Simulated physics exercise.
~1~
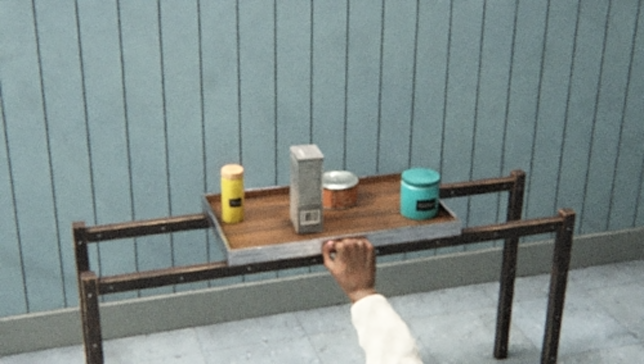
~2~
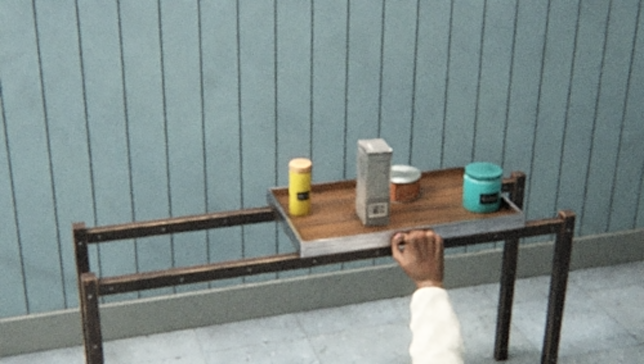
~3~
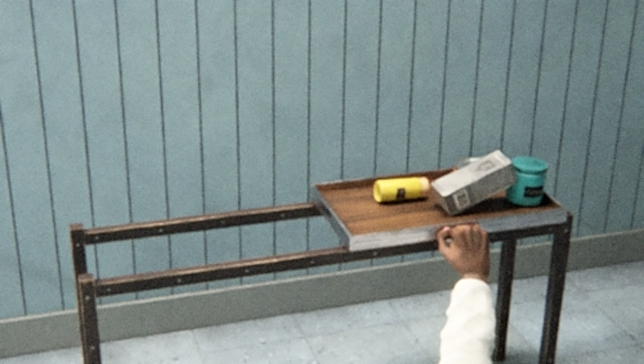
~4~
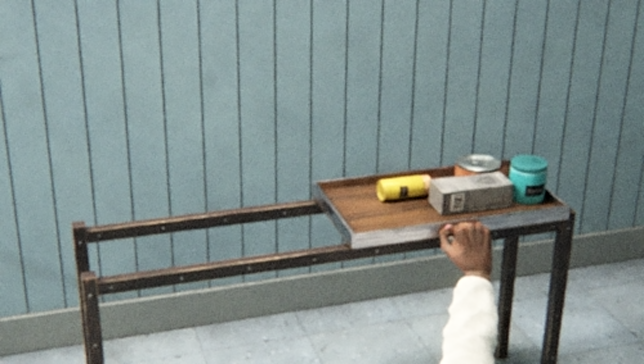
In this clip, a hand moves a wooden tray holding a yellow shaker, grey carton, orange tub and turquoise jar rightward along a metal frame. The shaker and carton topple, ending on their sides on the tray, while the tub and jar remain upright at the right end.
